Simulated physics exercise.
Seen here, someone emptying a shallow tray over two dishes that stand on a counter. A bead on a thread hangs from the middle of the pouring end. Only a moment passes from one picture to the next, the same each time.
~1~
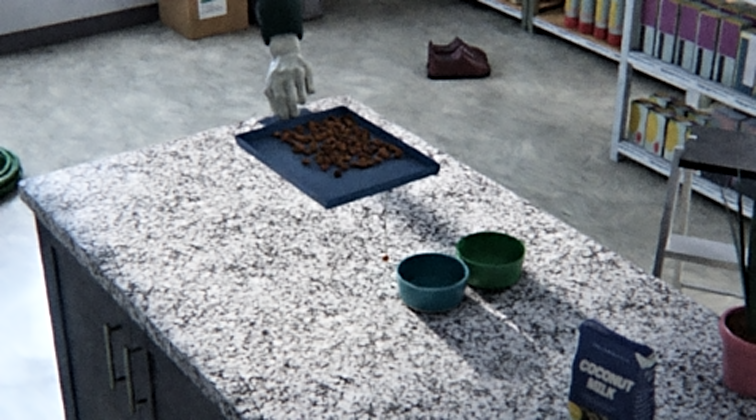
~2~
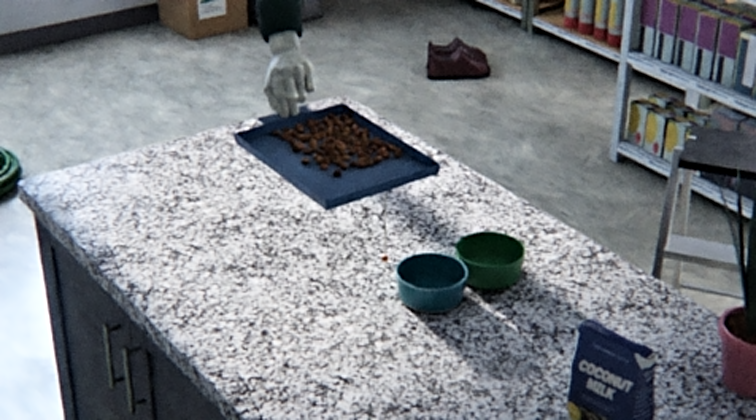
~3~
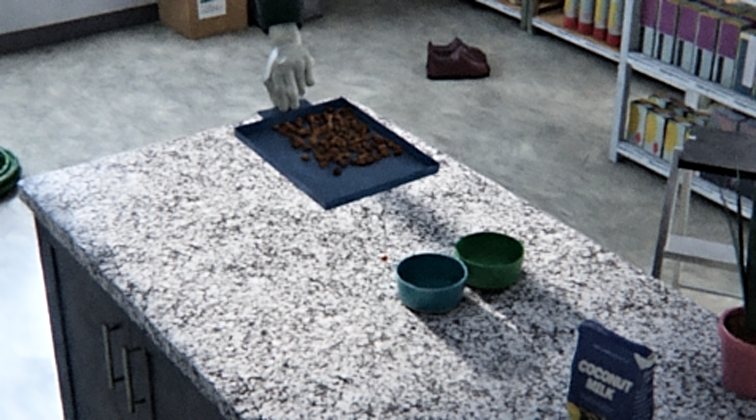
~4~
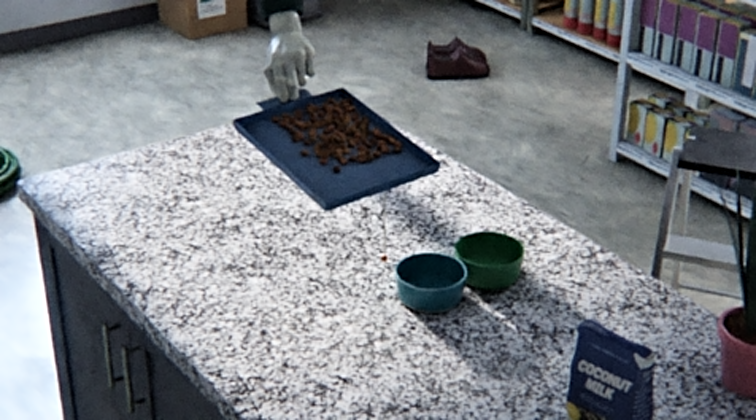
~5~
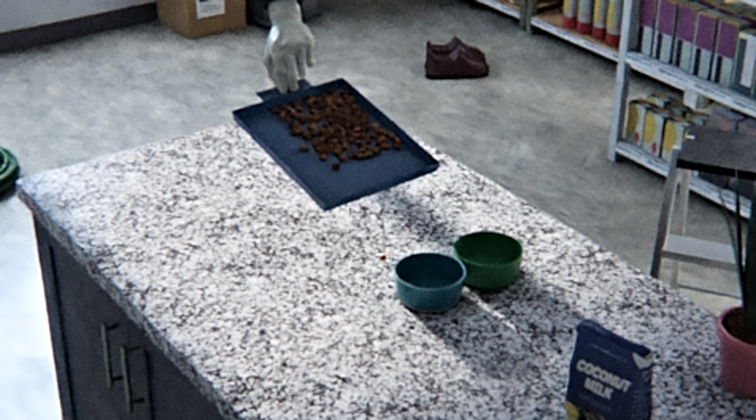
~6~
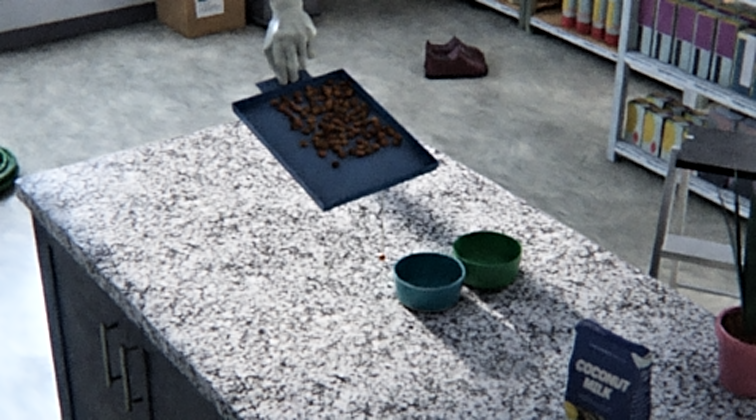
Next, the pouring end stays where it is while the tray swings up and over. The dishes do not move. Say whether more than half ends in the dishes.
Together they catch under half.
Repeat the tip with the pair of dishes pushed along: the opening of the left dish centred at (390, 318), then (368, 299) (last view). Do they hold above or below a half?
First below a half, then the larger part.
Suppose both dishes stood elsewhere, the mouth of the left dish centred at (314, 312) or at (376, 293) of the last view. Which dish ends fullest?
One: Right. Two: The dish on the left.
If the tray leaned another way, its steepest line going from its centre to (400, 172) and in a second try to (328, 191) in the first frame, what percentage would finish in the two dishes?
Near 60 % and 0 %.
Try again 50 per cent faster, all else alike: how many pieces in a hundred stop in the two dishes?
Some 20 per cent.
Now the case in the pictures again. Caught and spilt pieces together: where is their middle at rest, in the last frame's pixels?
At about (382, 319).
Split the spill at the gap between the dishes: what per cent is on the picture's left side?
Near 90 %.
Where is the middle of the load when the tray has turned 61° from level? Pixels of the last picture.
At about (367, 180).
Soon, tray tipped steeply; nearly all on the tray; a stray few outside both; a small part in the air.
A while on, tray tipped past a quarter turn; about half on the tray; a small part in the left dish; about a quarter outside both; about a third in the air.
Towards the end, tray tipped past a quarter turn; about a quarter in the left dish; most outside both.
Finally, tray tipped past a quarter turn; about a quarter in the left dish; none in the right dish; most outside both.
